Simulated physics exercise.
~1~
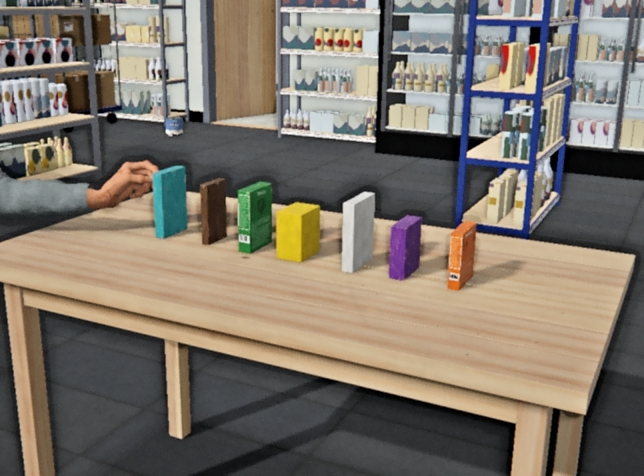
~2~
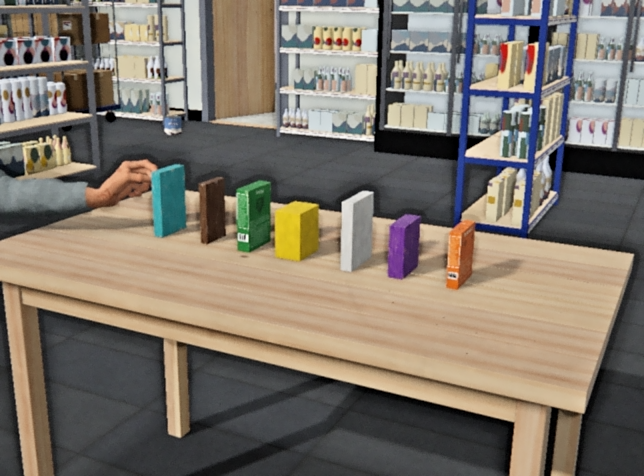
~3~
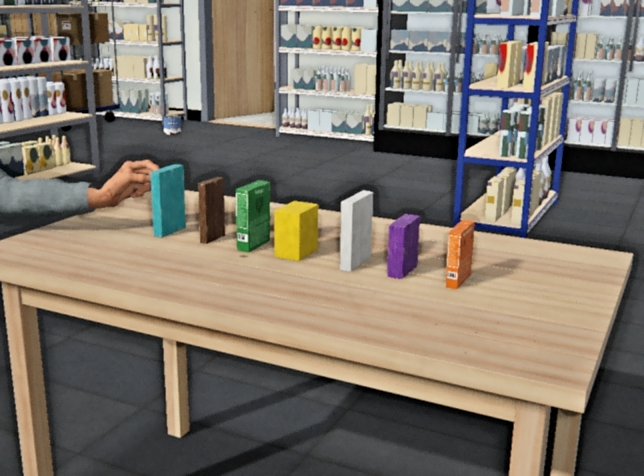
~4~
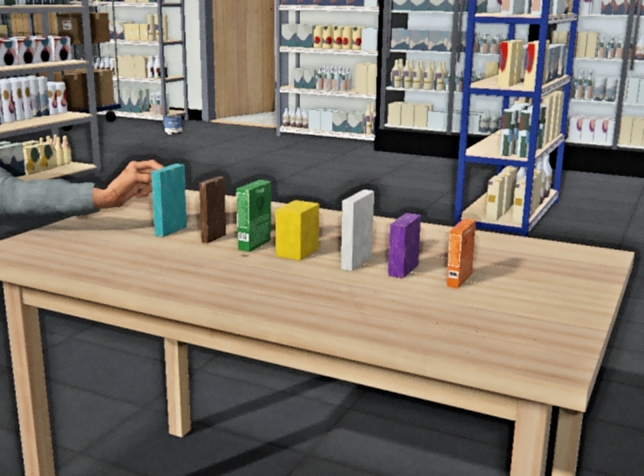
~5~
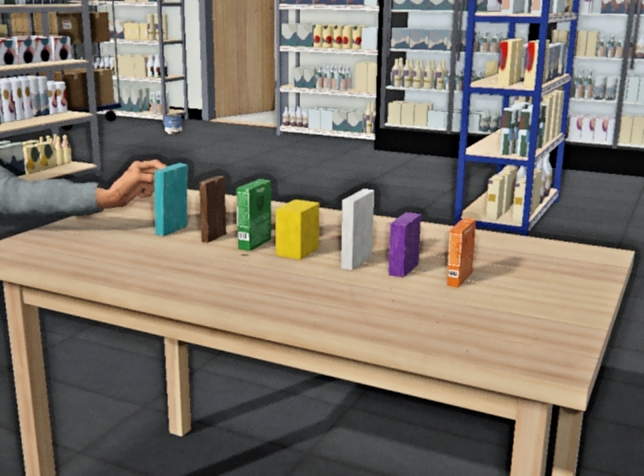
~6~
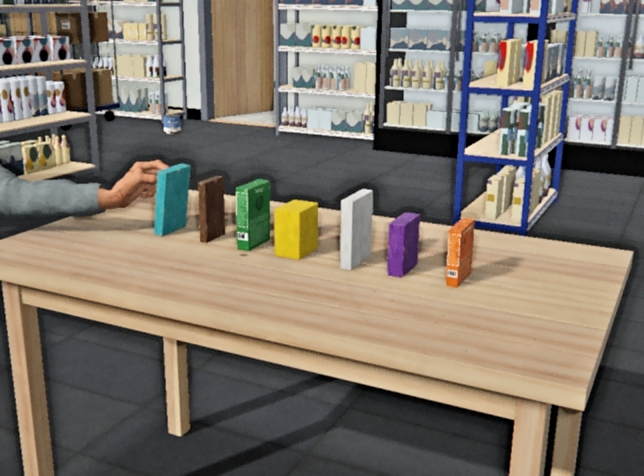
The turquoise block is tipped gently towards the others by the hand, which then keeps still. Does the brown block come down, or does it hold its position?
It will fail to stay up.
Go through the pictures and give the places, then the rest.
In the first frame, brown block (214, 212); purple board (405, 248).
In the second frame, green packet (254, 216); white board (357, 231).
In the third frame, purple board (404, 246); yellow block (297, 231).
In the fourth frame, green packet (255, 216); white board (358, 230).
In the fifth frame, turquoise block 3° over; purple board (405, 245); yellow block (298, 229).
In the sixth frame, turquoise block 8° over; brown block (212, 209); green packet (254, 215).
Then, 0.30 s past the last view, turquoise block 43° over; brown block rocked 4° from its first pose near (214, 209).
Then, 0.40 s past the last view, turquoise block 67° over; brown block rocked 38° from its first pose near (229, 216).
Then, 0.50 s past the last view, turquoise block 75° over; brown block rocked 60° from its first pose near (238, 224); green packet rocked 28° from its first pose.
Finally, down or leaning hard on the table, brown block; left askew, yellow block and green packet; the other 2 still in place. Final places as the last picture's camera would see them, brown block near (238, 225).
